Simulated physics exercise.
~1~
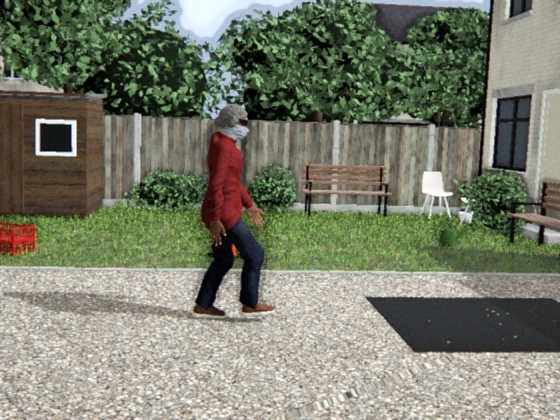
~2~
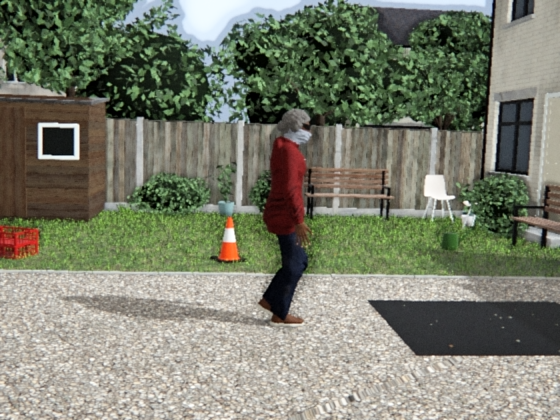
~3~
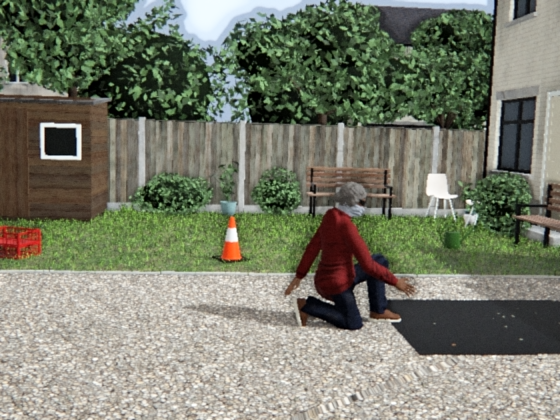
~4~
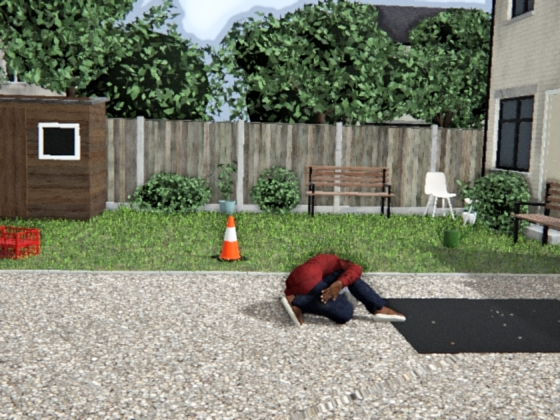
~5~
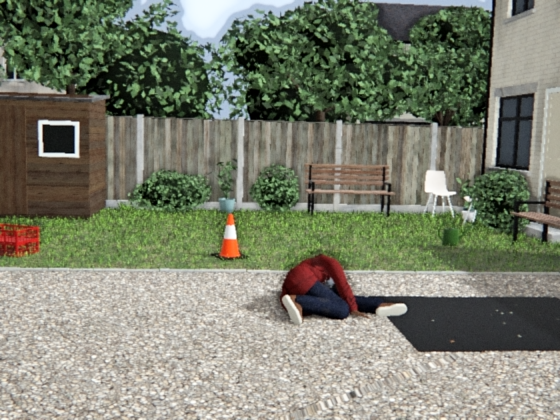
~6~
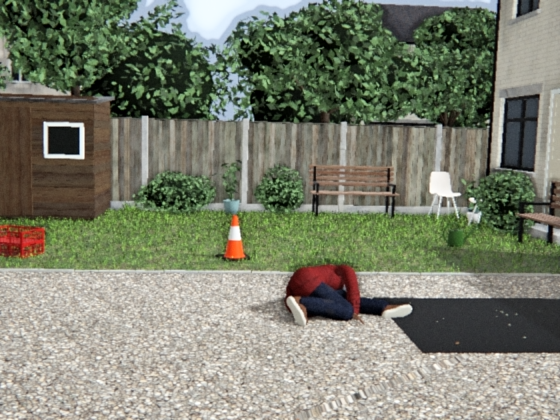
A grey-haired person in a red top, dark trousers and brown shoes, with a pale covering over the lower face, walks right across a gravel yard, seen from the side by a slightly swaying camera. Behind lie grass, an orange and white cone, a wooden fence, benches and a white chair, with a brown shed at left and a house at right. Nearing a black mat, the person sinks onto bent knees, then folds down onto the gravel. The person ends crumpled and still, head and body short of the mat, one foot reaching its near edge.
